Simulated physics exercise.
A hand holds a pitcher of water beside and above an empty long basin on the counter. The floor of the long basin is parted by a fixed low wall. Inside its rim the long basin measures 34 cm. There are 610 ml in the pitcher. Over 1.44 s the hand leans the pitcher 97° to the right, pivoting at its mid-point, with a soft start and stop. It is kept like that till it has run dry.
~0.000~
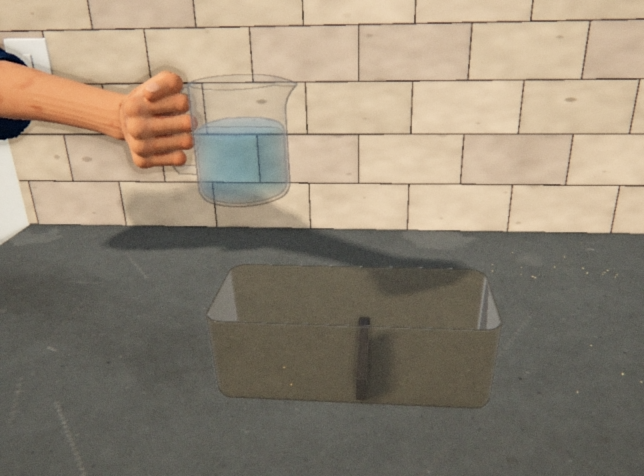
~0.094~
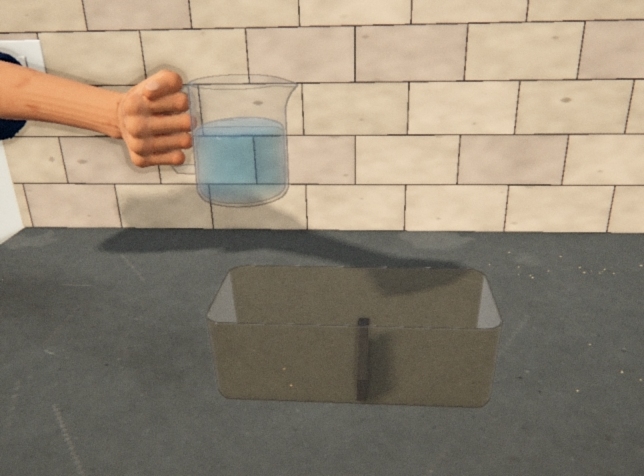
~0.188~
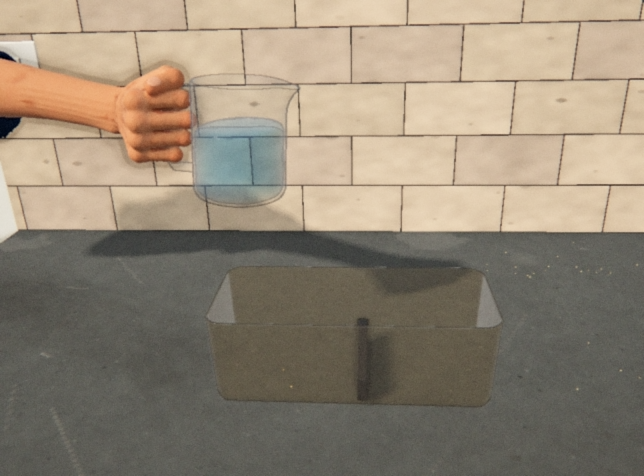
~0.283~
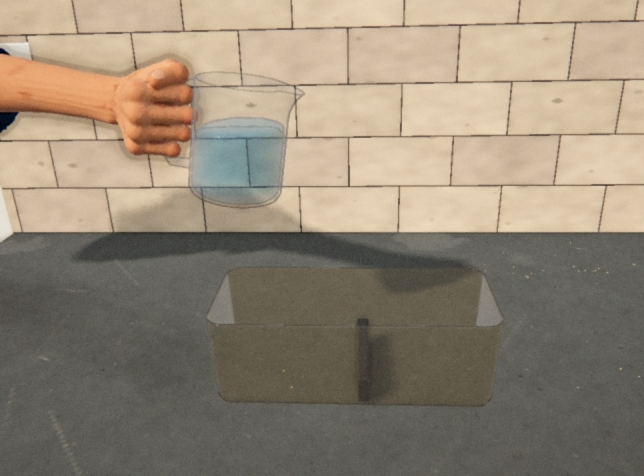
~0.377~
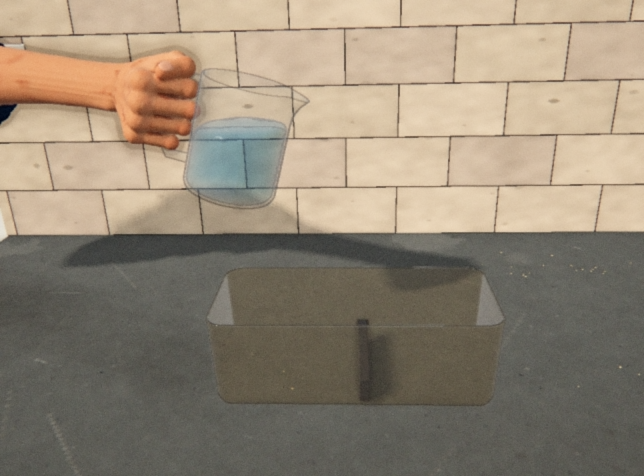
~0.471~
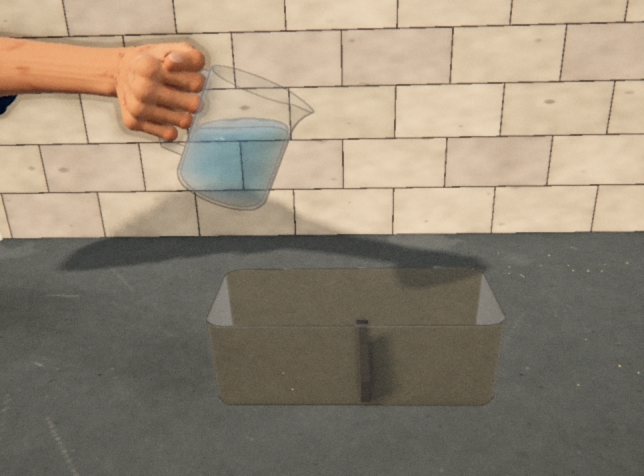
A hand reaching in from the left grips a clear glass pitcher of blue water above a dark grey counter, seen from the front and slightly above. Below and to the right sits an empty, see-through brownish basin with a dark upright strip, before a cream brick wall. The hand slowly leans the pitcher rightward, the water staying level inside, while the wall behind shifts slightly.
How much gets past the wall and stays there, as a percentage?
The far part has some 78 per cent.
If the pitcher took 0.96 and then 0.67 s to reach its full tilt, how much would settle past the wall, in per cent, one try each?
In turn about 80 and 80 per cent.
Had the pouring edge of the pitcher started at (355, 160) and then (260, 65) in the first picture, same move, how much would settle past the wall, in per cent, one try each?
First 95, then 20 per cent.
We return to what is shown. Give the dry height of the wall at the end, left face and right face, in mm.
Some 28 mm on the left and 8 mm on the right.
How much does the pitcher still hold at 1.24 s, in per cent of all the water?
About 42 per cent.
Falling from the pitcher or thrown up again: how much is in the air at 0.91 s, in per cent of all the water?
Near 9 in a hundred.
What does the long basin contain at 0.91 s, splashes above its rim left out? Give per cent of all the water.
Some 0 per cent.
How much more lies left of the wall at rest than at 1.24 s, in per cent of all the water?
Some 18 per cent.
After 0.91 s the tilt is 68° and 91 per cent is still to pour, 0 is left of the wall and 0 right of it.
After 1.24 s the tilt is 92° and 43 per cent is still to pour, 1 is left of the wall and 31 right of it.
After 1.57 s the tilt is 97° and 11 per cent is still to pour, 7 is left of the wall and 72 right of it.
After 1.94 s the tilt is 97° and 2 per cent is still to pour, 15 is left of the wall and 79 right of it.
In the end 19 per cent lies left of the wall, 78 right of it and 3 outside.
